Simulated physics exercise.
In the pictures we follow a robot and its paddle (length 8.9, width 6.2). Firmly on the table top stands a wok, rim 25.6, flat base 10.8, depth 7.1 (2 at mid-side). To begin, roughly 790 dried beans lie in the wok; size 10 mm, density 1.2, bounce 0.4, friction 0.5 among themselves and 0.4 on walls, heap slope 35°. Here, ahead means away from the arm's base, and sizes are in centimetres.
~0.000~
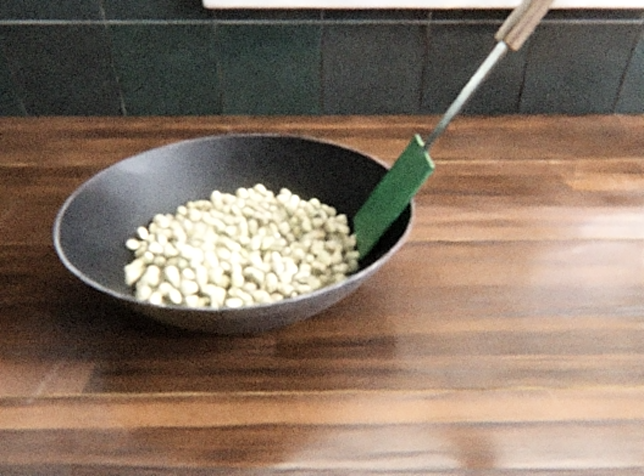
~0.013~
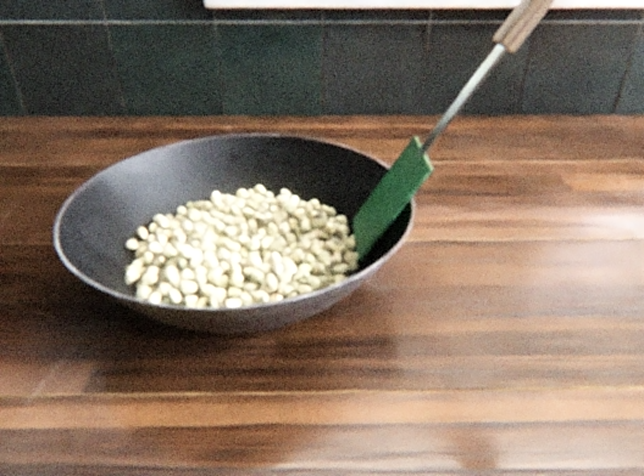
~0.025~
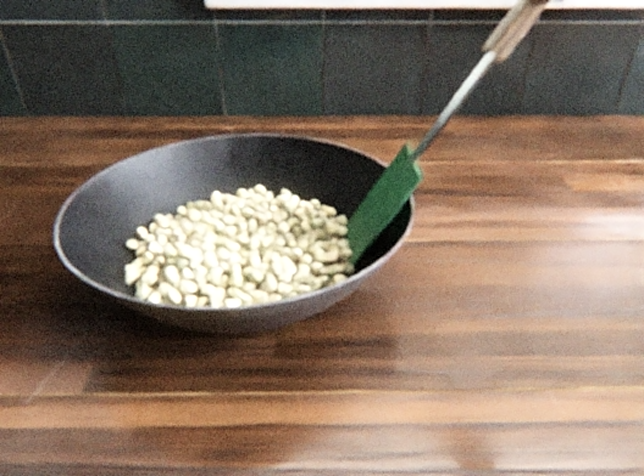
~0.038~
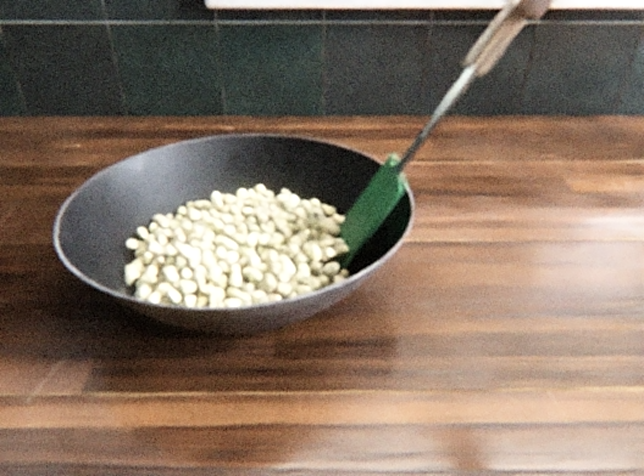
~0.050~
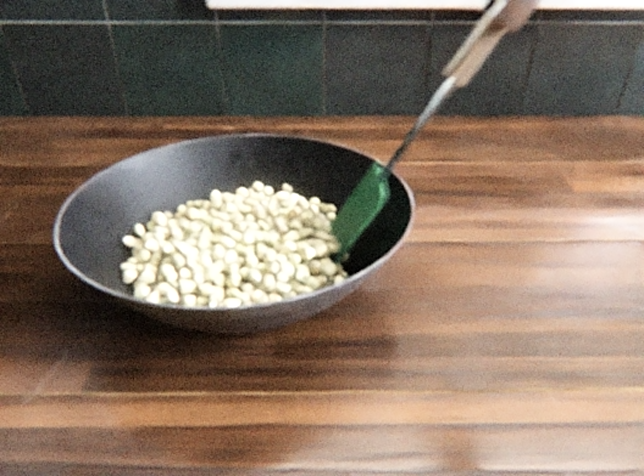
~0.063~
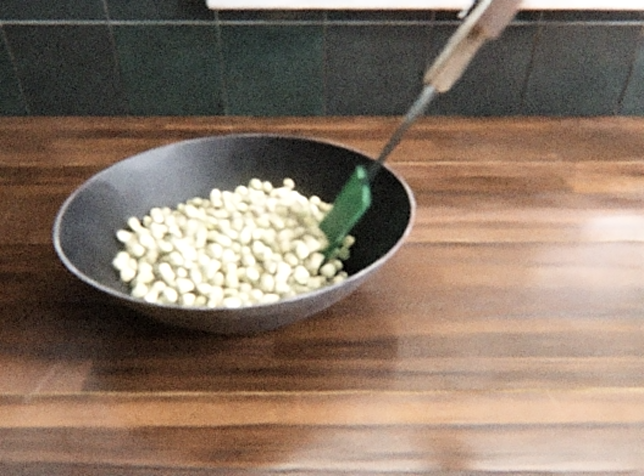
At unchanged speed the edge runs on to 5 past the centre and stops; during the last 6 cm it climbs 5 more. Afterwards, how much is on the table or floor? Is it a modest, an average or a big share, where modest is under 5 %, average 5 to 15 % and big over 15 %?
Average.
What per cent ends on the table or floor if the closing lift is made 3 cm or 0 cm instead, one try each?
It comes to around 10 per cent on the first try and around 5 per cent on the second.
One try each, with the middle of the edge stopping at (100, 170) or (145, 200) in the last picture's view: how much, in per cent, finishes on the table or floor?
Around 30 per cent for the first try and 20 per cent for the second.
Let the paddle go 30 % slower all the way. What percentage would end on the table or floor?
I'd expect near 5 per cent.
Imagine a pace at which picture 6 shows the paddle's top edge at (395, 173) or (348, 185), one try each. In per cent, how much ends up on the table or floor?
That comes to about 0 and about 15 percent, in that order.
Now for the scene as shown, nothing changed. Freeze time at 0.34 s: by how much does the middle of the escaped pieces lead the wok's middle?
About 22 cm.
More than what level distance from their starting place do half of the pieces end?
Some 3 cm.
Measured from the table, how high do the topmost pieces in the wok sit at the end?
About 7.5 centimetres.
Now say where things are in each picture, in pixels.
Paddle top edge at (425, 150), sloping 59°; upper third of the load around (247, 242), from x 130 to 355, top at y 190; 794 in the wok, in the first frame.
Paddle top edge at (423, 151), sloping 59°; upper third of the load around (247, 242), from x 130 to 355, top at y 190, in the second frame.
Paddle top edge at (415, 158), sloping 59°; upper third of the load around (248, 242), from x 130 to 350, top at y 190, in the third frame.
Paddle top edge at (399, 169), sloping 59°; upper third of the load around (248, 241), from x 130 to 345, top at y 190, in the fourth frame.
Paddle top edge at (381, 179), sloping 59°; upper third of the load around (247, 239), from x 130 to 345, top at y 190, in the fifth frame.
Paddle top edge at (364, 184), sloping 59°; upper third of the load around (242, 236), from x 120 to 345, top at y 185; 794 in the wok, in the sixth frame.
After 0.09 s, sloping 59°, highest piece 6 above the table; 794 in the wok.
After 0.12 s, sloping 59°, highest piece 9 above the table; 794 in the wok.
After 0.34 s, sloping 59°, highest piece 8 above the table; 721 in the wok, 31 on the table or floor, 42 on the blade or in flight.
After 1.39 s, sloping 59°, highest piece 7 above the table; 721 in the wok, 73 on the table or floor.
At rest, 721 in the wok, 73 on the table or floor. That is 9 % on the table or floor.
